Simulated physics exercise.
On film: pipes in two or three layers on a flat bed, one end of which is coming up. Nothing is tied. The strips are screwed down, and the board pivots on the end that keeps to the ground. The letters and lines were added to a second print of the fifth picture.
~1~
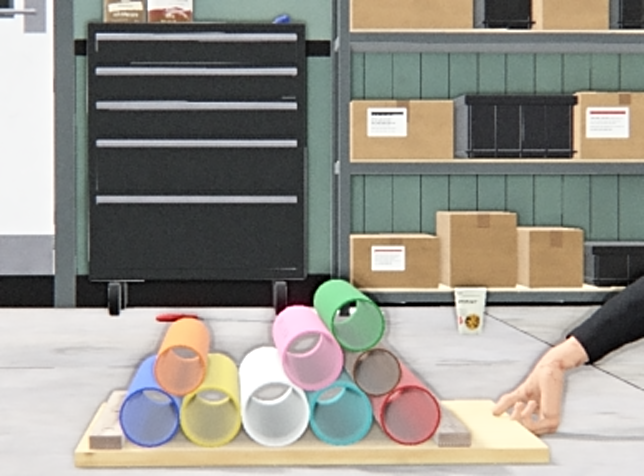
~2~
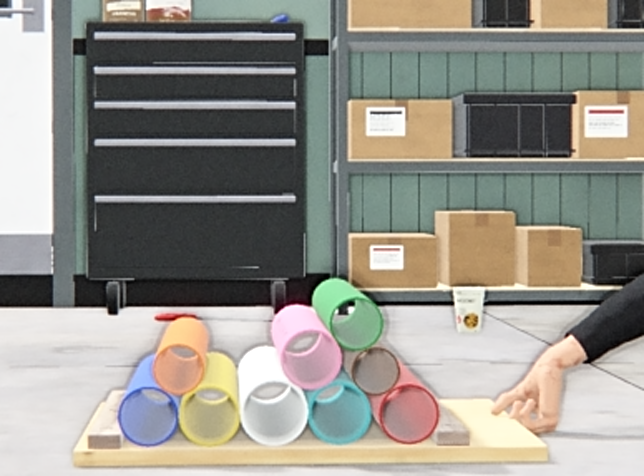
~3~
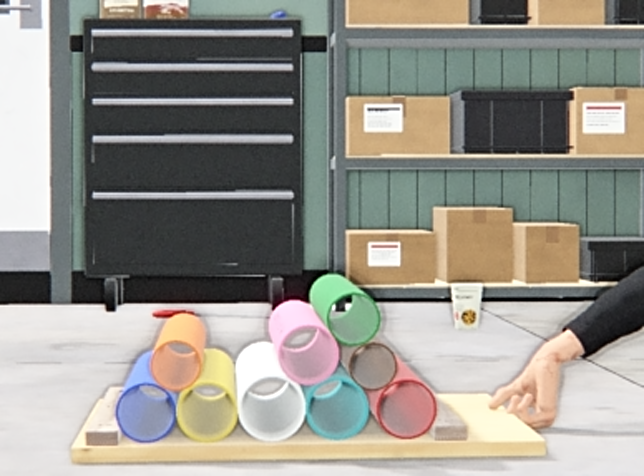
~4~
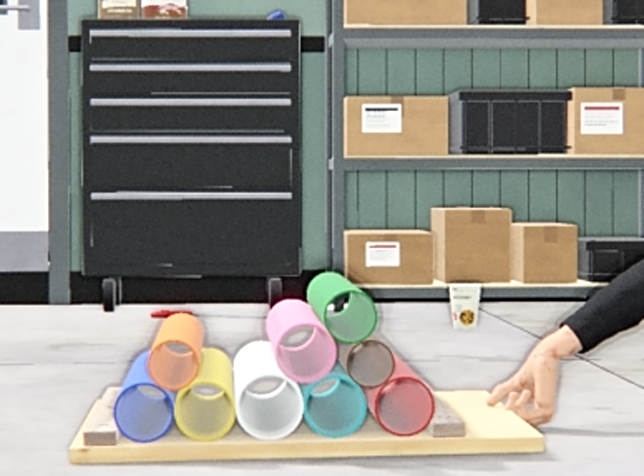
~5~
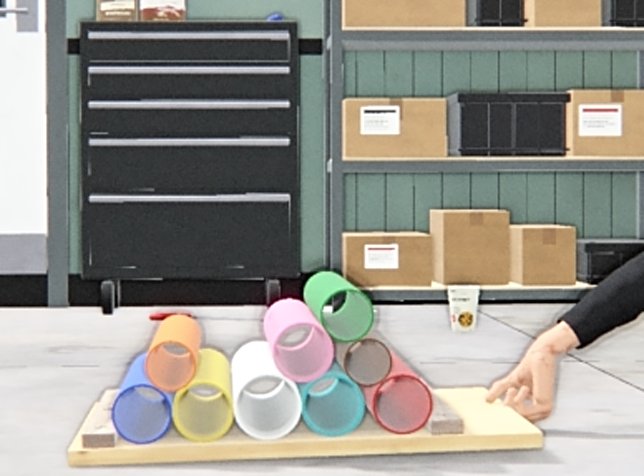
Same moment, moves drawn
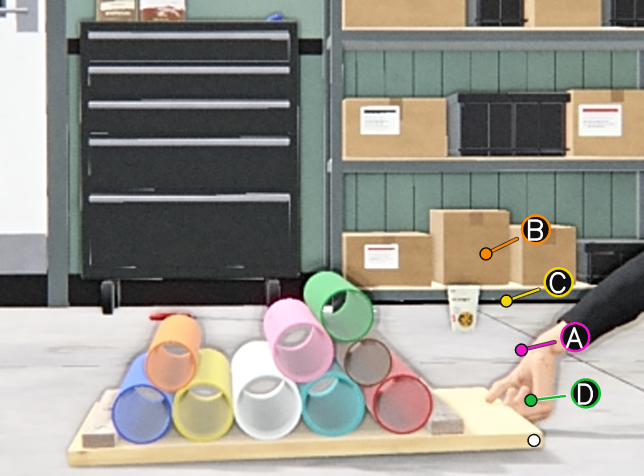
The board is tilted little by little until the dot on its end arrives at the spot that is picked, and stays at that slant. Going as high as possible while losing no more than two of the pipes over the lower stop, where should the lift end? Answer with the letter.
Raise it to B.
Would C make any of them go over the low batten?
No.
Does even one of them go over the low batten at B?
At B: No.
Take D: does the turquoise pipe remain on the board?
The turquoise pipe: Yes.
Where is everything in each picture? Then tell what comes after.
In the first picture, turquoise pipe (341, 415); red pipe (410, 415); orange pipe (180, 370).
In the second picture, orange pipe (179, 369); brown pipe (376, 371).
In the third picture, board (301, 418); red pipe (406, 409); blue pipe (146, 413).
In the fourth picture, board (300, 416); blue pipe (144, 413); yellow pipe (205, 411).
In the fifth picture, board (298, 416); blue pipe (142, 414); yellow pipe (203, 412).
On the marked copy, A at (521, 350); B at (486, 254); C at (506, 301); D at (531, 400); the white dot at (534, 440).
With B. Early on, board at 16°.
Further on, board at 26°.
At the end, board at 26°, none over the low batten.
As for the rest, A none over the low batten; C none over the low batten; D none over the low batten.
